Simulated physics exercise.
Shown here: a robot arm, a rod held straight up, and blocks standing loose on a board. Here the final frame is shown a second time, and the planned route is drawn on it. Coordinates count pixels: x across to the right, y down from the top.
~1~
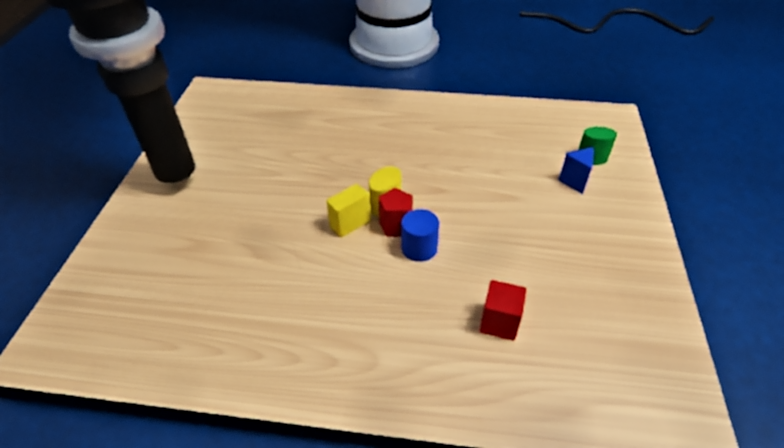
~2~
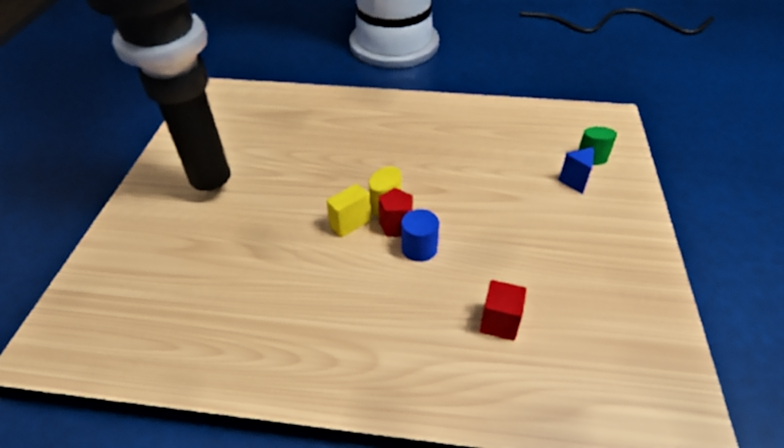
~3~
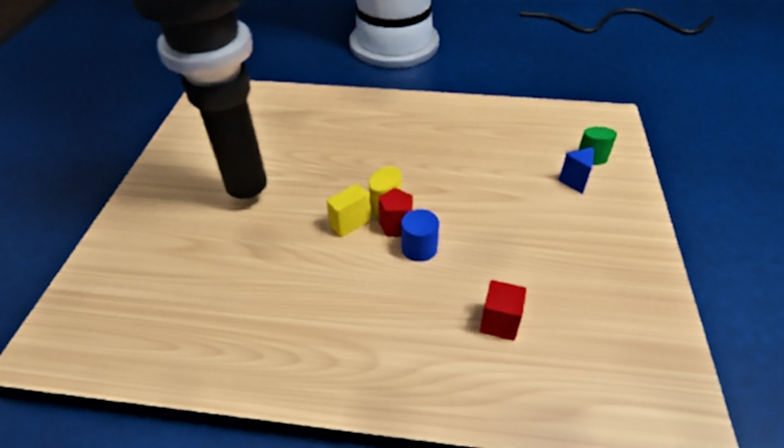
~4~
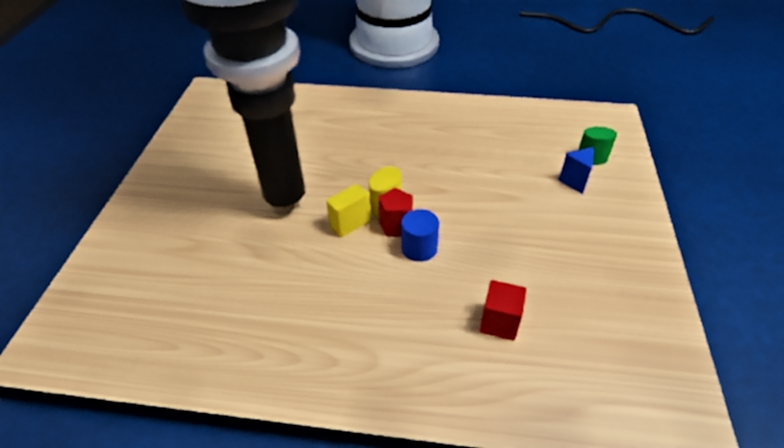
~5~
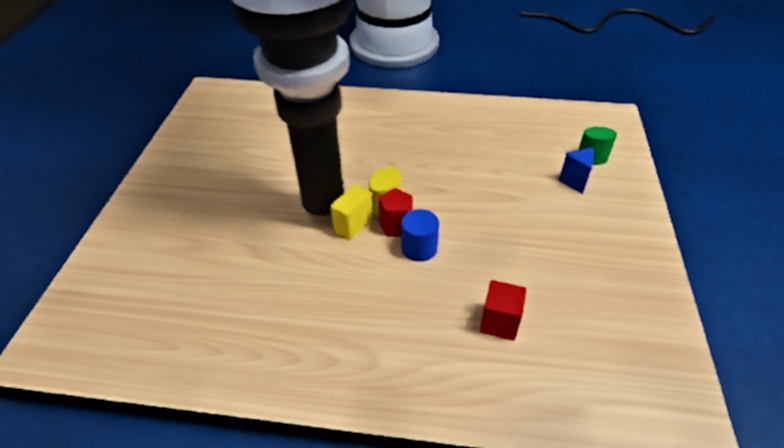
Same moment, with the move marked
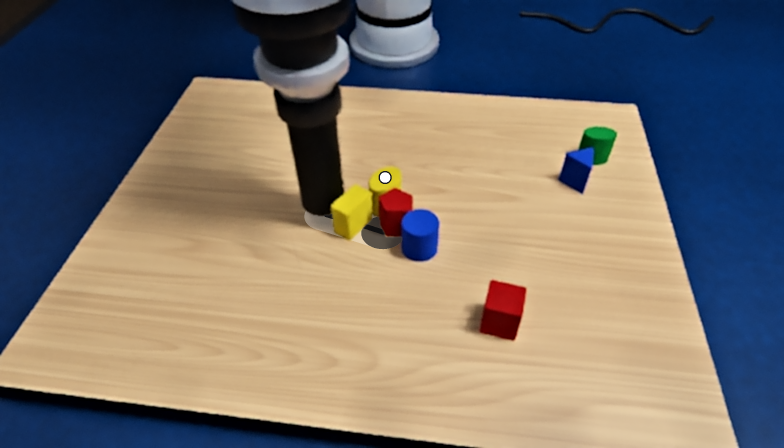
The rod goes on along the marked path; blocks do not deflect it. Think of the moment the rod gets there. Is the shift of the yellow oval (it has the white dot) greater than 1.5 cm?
I expect not.
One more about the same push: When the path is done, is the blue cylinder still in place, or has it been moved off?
The block you're asking about gets moved.
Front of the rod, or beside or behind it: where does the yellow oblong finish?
Ahead.
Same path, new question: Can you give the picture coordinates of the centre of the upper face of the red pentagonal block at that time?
My best guess is (445, 203).
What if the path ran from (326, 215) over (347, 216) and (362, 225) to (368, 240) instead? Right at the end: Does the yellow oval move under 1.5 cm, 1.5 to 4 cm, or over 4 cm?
Net shift: Below 1.5 cm.
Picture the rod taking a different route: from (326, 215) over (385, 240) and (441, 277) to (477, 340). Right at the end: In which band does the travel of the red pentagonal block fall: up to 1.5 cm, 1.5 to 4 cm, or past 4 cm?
I'd go with over 4 cm for this block.
The line goes from (326, 215) directly to (383, 232); the dot is on the yellow oval.
The first path, step by step. Halfway along, rod (354, 209); yellow oblong (388, 205), turned 40° anticlockwise; red pentagonal block (414, 199); blue cylinder (427, 224).
At the end, rod (383, 218); yellow oblong (417, 209), turned 30° anticlockwise; yellow oval (394, 177), turned 35° anticlockwise; red pentagonal block (445, 203), turned 15° clockwise; blue cylinder (445, 230).
